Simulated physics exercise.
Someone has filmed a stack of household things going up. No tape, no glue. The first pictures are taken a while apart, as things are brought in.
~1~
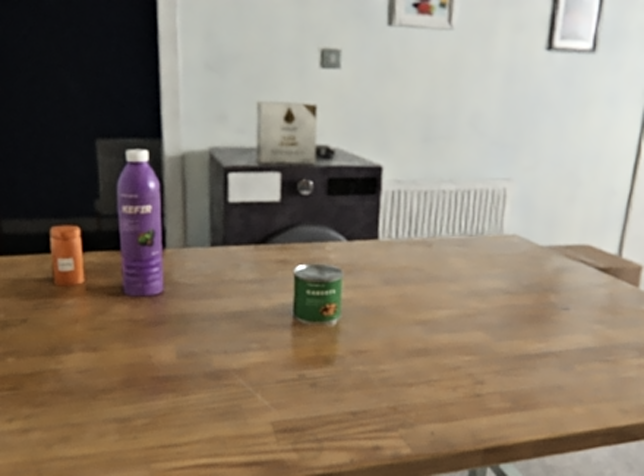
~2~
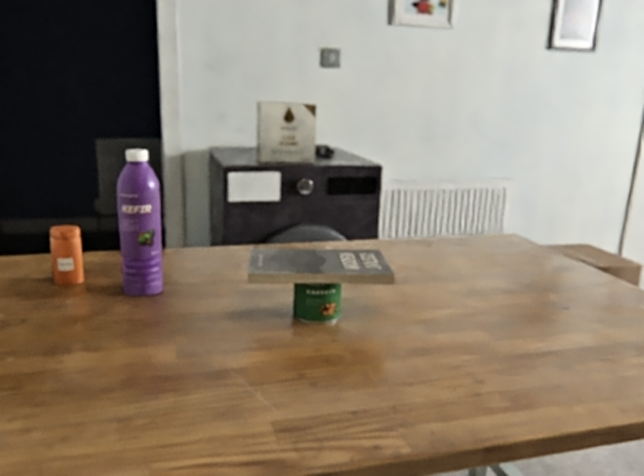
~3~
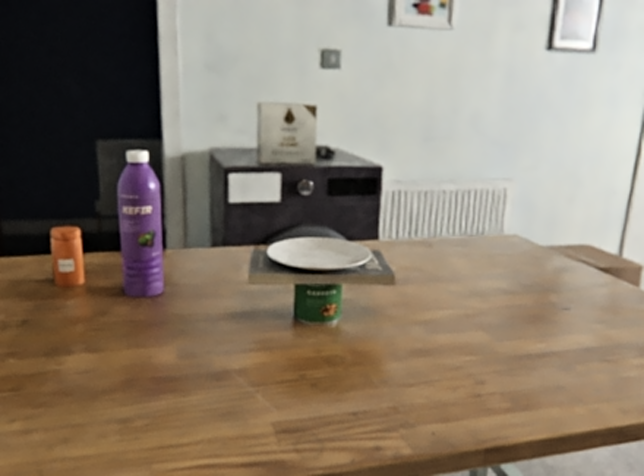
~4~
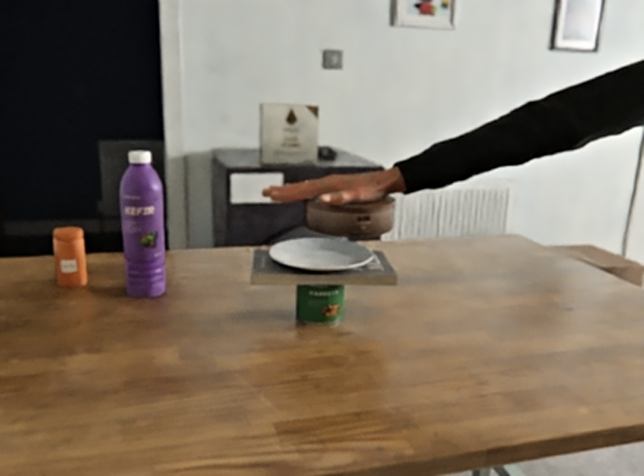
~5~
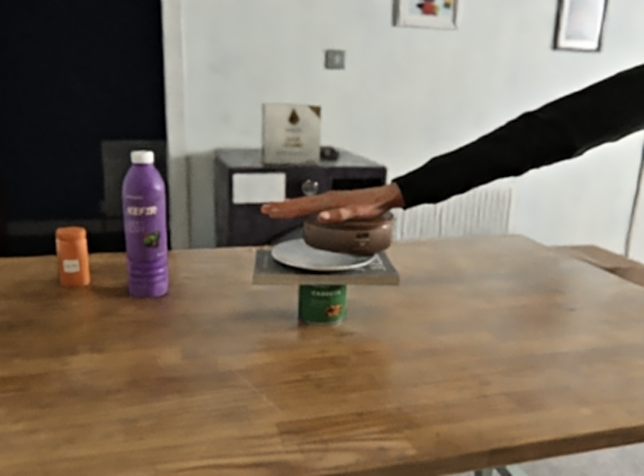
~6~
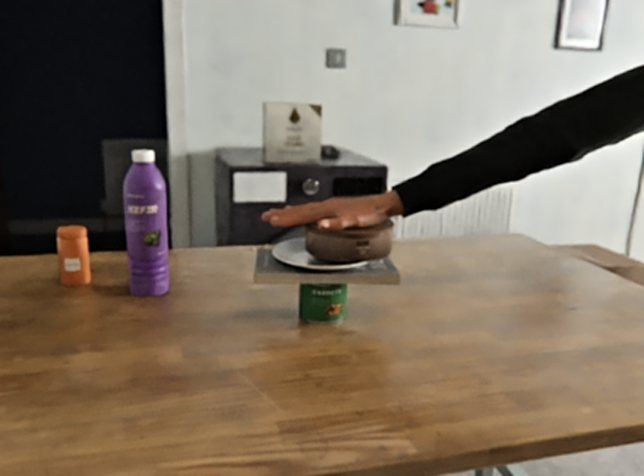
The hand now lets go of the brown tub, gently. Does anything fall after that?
It holds.
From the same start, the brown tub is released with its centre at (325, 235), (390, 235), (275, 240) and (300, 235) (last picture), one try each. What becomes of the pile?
First try: It holds; second try: It loses its balance; third try: It keeps its balance; fourth try: It holds.
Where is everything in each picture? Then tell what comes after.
In the first frame, the last thing is not in view yet; green tin (318, 293).
In the second frame, the last thing is not in view yet; orange shaker (67, 255).
In the third frame, the last thing is not in view yet; purple bottle (141, 223).
In the fourth frame, still above its spot; brown tub (349, 212); grey book (321, 266).
In the fifth frame, still above its spot; brown tub (348, 228); white plate (324, 257).
In the sixth frame, in place under the hand; brown tub (348, 235); green tin (323, 293).
Then, 0.70 s later than the last frame, all is still.
Then, 1.60 s later than the last frame, brown tub resting near (348, 236).
When it is over, all 6 as before. End places, in pixels of the last picture, brown tub near (348, 236). The pile keeps its balance.
